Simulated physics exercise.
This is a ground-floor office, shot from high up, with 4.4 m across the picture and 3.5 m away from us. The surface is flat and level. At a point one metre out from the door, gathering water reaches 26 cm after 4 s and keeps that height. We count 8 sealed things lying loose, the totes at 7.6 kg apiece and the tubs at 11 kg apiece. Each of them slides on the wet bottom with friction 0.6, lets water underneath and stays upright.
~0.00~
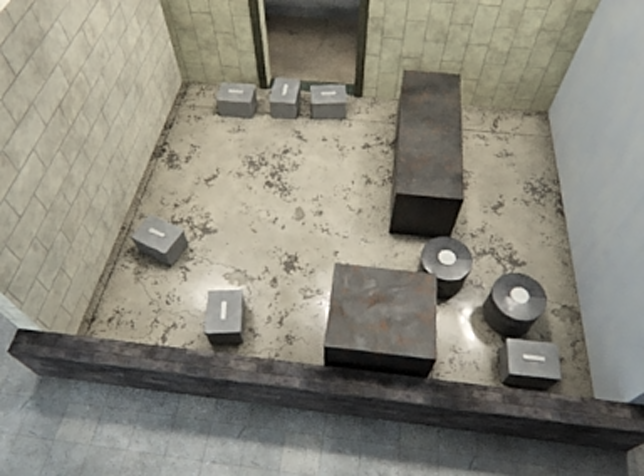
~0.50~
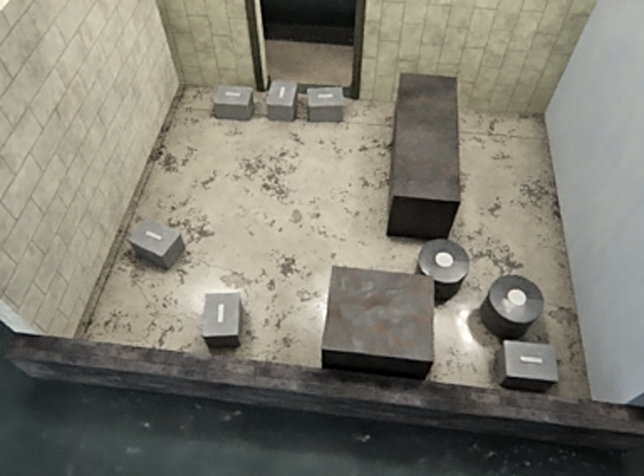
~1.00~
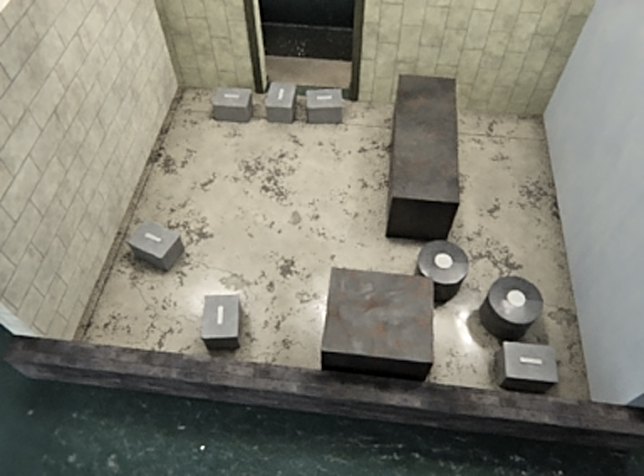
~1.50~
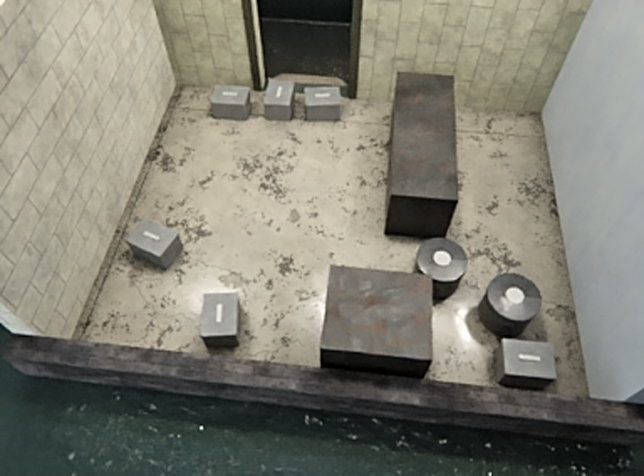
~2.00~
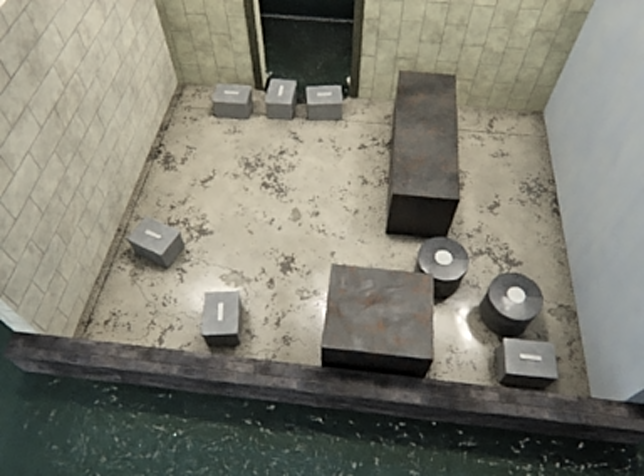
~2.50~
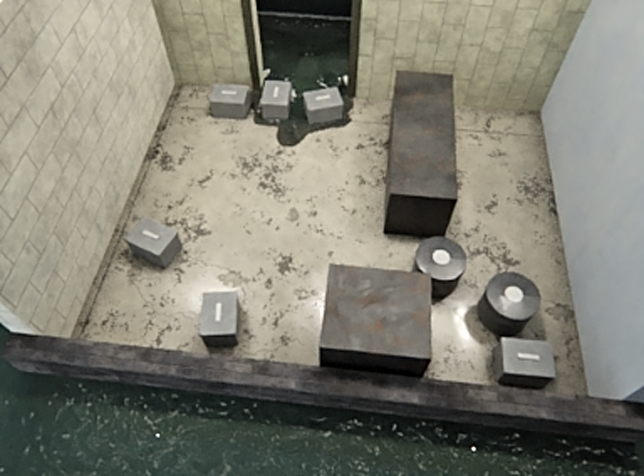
Dark water rises outside a room, then enters through the doorway and nudges grey boxes slightly.
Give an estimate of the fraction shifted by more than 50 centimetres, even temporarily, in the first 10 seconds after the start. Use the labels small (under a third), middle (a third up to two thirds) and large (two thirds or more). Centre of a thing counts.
Middle.
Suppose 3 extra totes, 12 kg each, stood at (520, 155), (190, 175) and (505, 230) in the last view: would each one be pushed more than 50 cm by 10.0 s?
Respectively, lower, higher and lower.
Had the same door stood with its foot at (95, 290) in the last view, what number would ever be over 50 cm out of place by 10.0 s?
5.
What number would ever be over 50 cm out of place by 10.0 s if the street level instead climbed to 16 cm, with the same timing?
That would make 3 of them.
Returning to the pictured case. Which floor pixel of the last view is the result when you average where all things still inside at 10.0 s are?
Around (356, 253).
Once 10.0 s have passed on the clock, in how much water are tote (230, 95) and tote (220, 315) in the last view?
Depth approx. 9 cm / 16 cm.
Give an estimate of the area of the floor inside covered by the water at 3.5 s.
Roughly 3.0 m2 of it is wet.
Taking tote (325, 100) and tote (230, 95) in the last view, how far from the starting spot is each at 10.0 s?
The first is 250 cm from its start, the second 20 cm.
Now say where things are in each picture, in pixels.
The first frame shows a tote at (329, 94), on the bottom; a tote at (285, 90) rests on the ground; 0.0 m2 under water; 0 of 8 have shifted.
The second frame shows a tote at (325, 97) rests on the ground; a tote at (282, 93) rests on the ground; 0.0 m2 under water; 0 of 8 have shifted.
The third frame shows a tote at (324, 98), on the bottom; a tote at (281, 95), on the bottom; 0.0 m2 under water; 0 of 8 have shifted.
The fourth frame shows a tote at (323, 96) rests on the ground; a tote at (279, 93), on the bottom; water covers 0.0 m2; 0 of 8 have shifted.
The fifth frame shows a tote at (324, 95), on the bottom; a tote at (281, 91), on the bottom; 0.1 m2 under water; 0 of 8 have shifted.
The sixth frame shows a tote at (323, 98) rests on the ground, 6 cm from its start; a tote at (276, 93), on the bottom, 3 cm from its start; water covers 0.4 m2; 1 of 8 have shifted.
After 3.5 s 2 of 8 are over 50 cm from their spots; 0 afloat.
After 4.5 s 2 of 8 are over 50 cm from their spots; 0 afloat.
After 7.0 s 4 of 8 are over 50 cm from their spots; 4 afloat.
After 10.0 s 4 of 8 are over 50 cm from their spots, and 5 have been at some point; 7 afloat.
